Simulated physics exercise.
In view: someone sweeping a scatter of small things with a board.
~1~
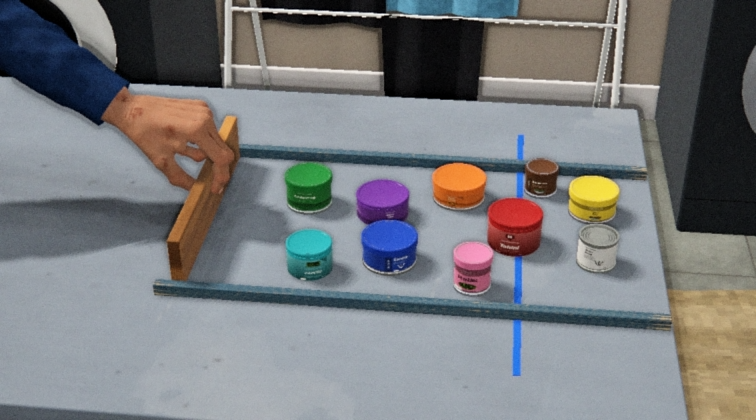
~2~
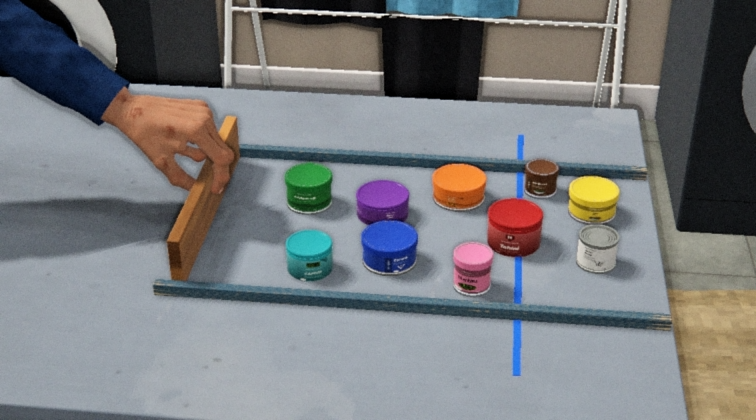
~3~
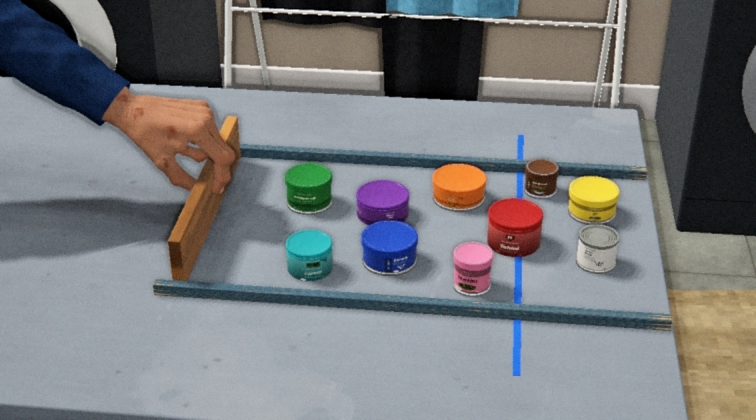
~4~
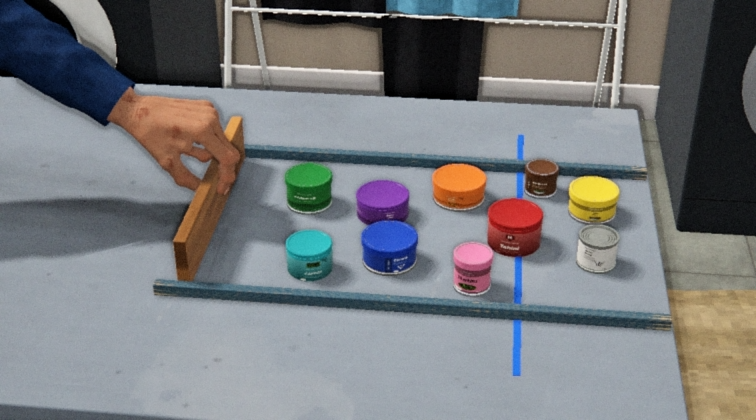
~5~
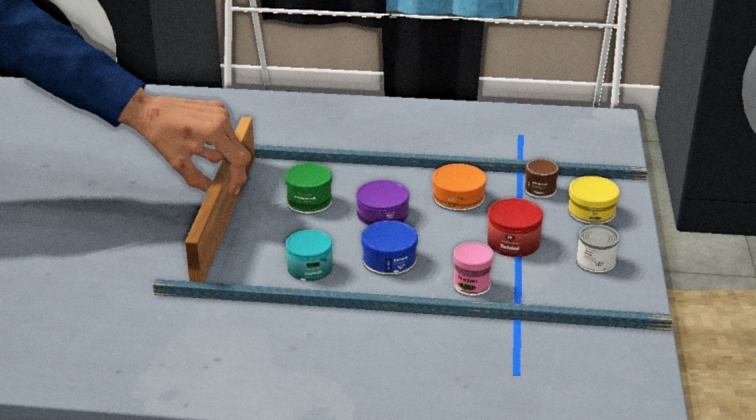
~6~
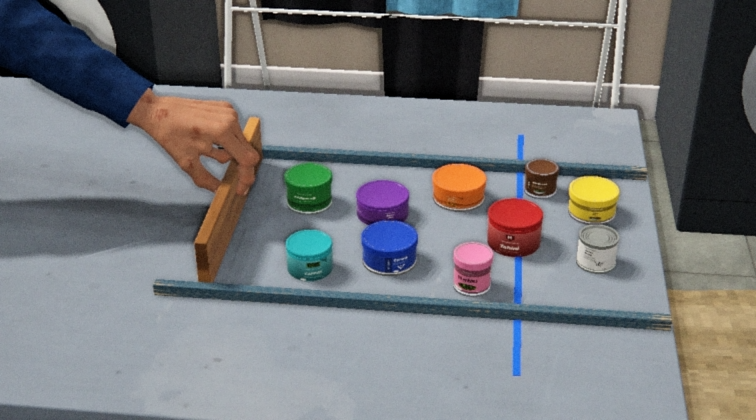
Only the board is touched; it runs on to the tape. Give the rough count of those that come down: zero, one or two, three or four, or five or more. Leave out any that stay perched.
Here the number that fall off is zero.
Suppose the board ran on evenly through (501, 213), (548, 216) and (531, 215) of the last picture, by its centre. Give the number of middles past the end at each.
In that order 0, 1 and 0.
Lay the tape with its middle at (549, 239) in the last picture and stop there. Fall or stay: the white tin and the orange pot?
The white tin comes down; the orange pot stays on.
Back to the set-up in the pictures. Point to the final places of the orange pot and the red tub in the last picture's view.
About (546, 178), and the other about (600, 239).
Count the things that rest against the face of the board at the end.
It touches 4.
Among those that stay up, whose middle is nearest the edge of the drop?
The white tin ends nearest.
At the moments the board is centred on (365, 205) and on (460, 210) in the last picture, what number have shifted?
At the one place 4, at the other 8.
Soon after, none off yet; yellow pot at rest near (593, 201); white tin at rest near (597, 249); brown tin at rest near (541, 179).
In the end, the number that fall off is zero.
